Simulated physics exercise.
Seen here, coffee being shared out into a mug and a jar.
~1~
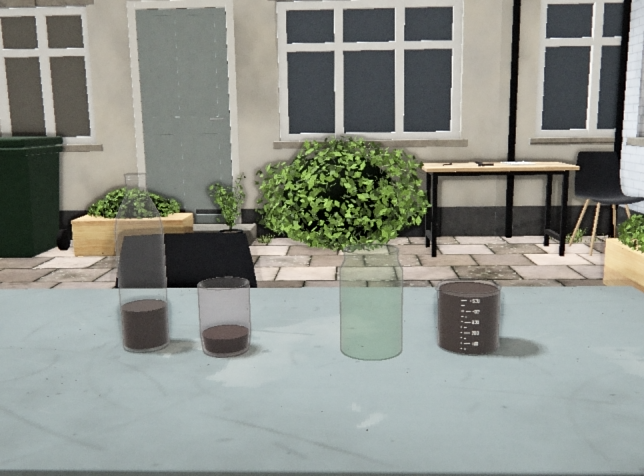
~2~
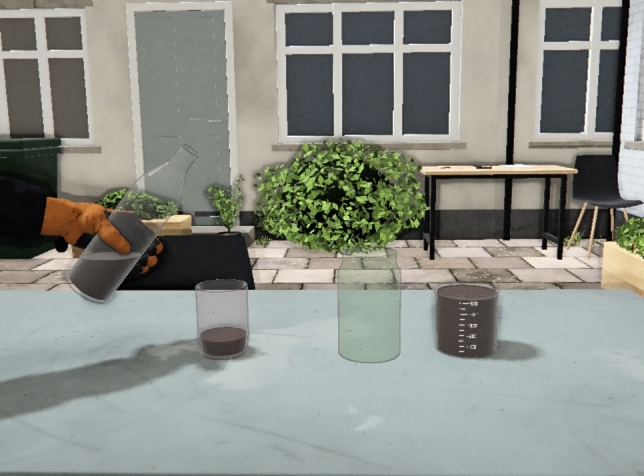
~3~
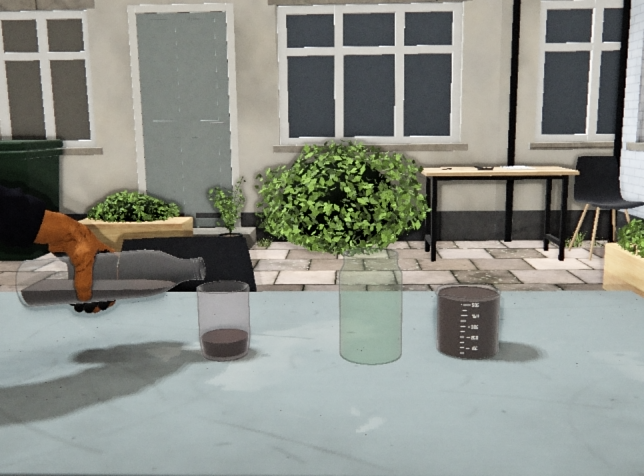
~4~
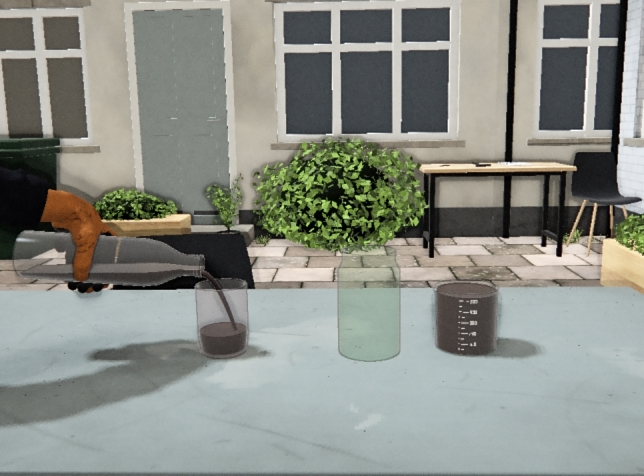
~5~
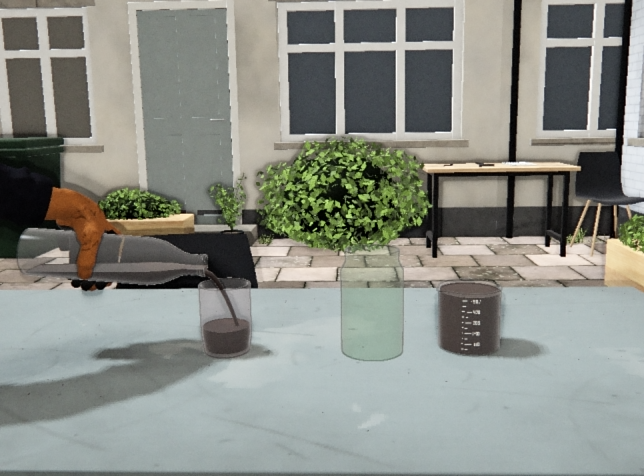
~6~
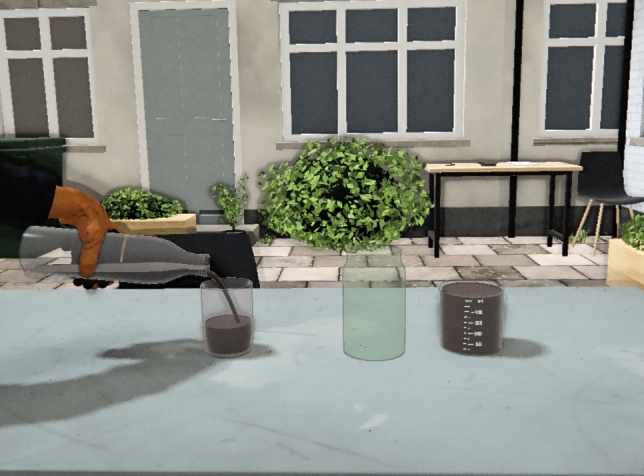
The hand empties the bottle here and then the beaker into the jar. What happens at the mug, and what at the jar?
Left, the mug has room for it; right, the jar has room for it.
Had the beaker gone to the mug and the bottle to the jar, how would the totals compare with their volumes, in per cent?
Roughly 160 per cent, then 20 per cent.
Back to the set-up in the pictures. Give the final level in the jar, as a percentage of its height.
Close to 55 %.
Next, the mug is about half full.
After that, the mug is about three quarters full.
Finally, the mug is about three quarters full; the jar is about half full.
